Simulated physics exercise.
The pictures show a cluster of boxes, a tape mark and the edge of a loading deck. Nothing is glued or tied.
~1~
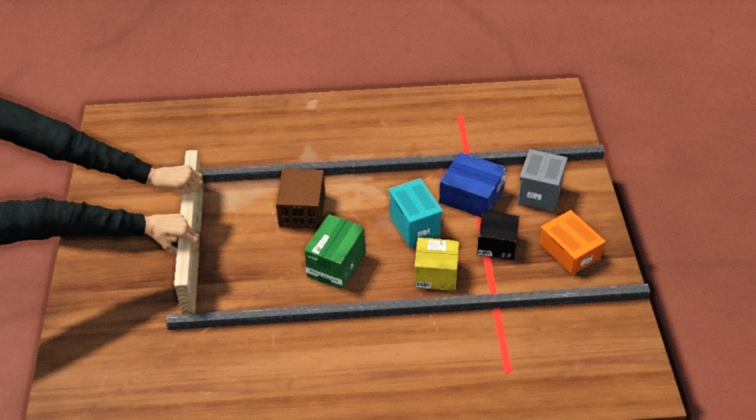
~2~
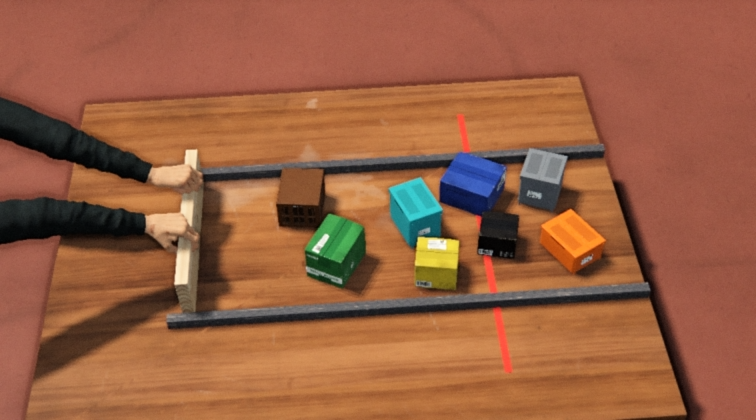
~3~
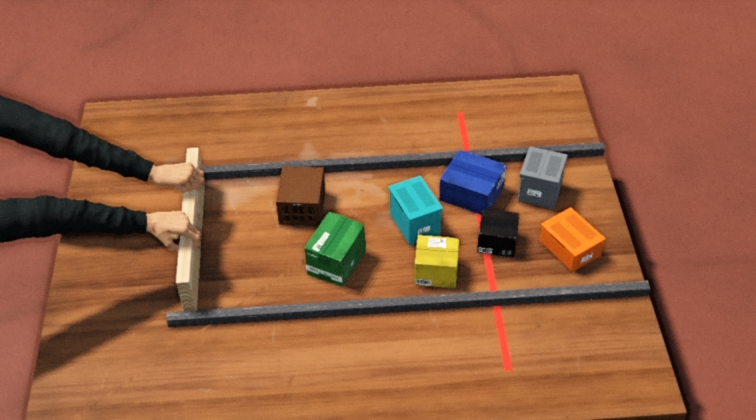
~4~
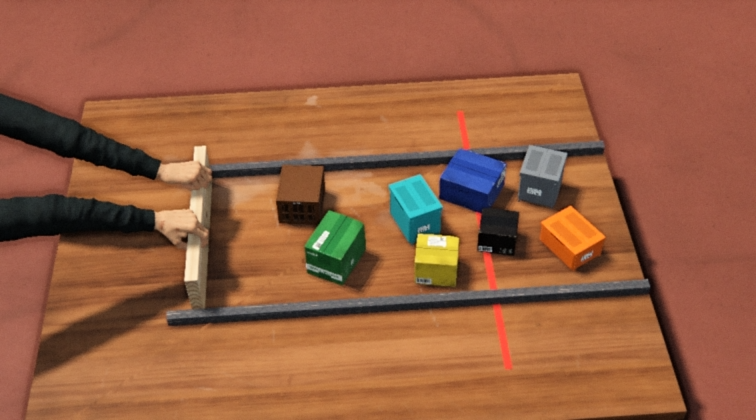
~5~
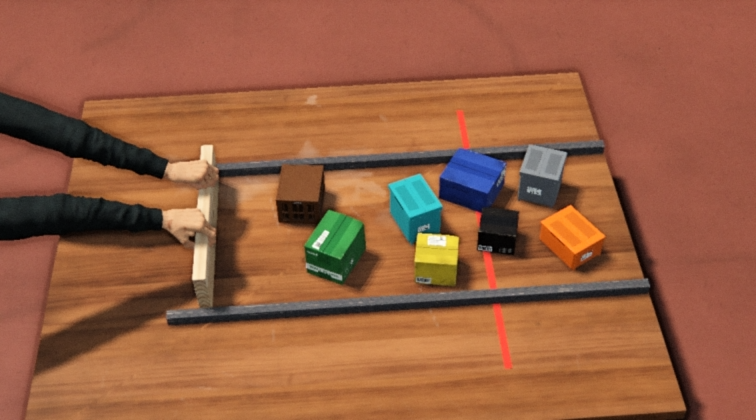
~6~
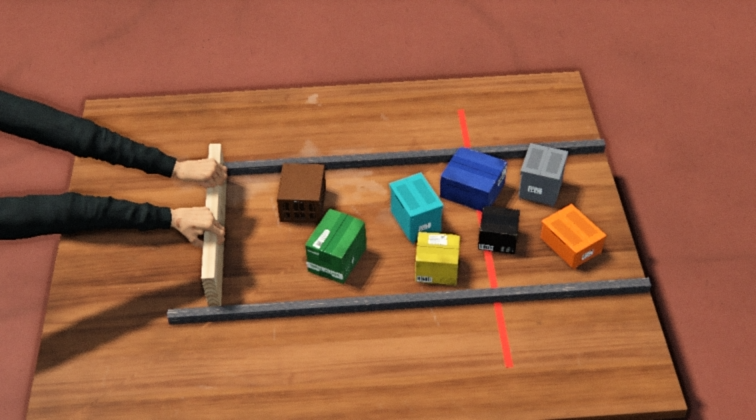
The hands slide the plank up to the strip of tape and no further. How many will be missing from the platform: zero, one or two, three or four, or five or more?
Here the number that fall off is zero.
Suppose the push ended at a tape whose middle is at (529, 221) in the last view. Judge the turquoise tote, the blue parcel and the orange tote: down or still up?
The turquoise tote remains up, the blue parcel holds on, the orange tote comes down.
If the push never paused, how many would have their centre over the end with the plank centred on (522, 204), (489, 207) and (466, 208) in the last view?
The counts: 2, 0 and 0.
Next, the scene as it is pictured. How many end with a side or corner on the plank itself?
The number is 2.
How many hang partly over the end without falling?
1 of them.
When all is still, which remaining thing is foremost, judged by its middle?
The orange tote.
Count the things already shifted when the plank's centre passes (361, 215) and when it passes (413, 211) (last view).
First 3, then 6.
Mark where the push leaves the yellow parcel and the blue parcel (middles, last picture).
The yellow parcel at (549, 259), the blue parcel at (540, 164).
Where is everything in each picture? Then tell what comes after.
In the first picture, orange tote (571, 243); grey tote (542, 182); black box (498, 235); plank (190, 231); tape (482, 230).
In the second picture, grey tote (542, 181); plank (191, 230).
In the third picture, black box (498, 233); yellow parcel (437, 262).
In the fourth picture, orange tote (572, 239); green parcel (336, 248).
In the fifth picture, grey tote (542, 177); brown crate (301, 194).
In the sixth picture, orange tote (572, 237); grey tote (543, 176); black box (499, 230); plank (215, 224); tape (482, 224).
A little later, none off yet; orange tote at rest near (572, 237); grey tote at rest near (543, 176); black box at rest near (499, 230).
When it is over, the number that fall off is zero.
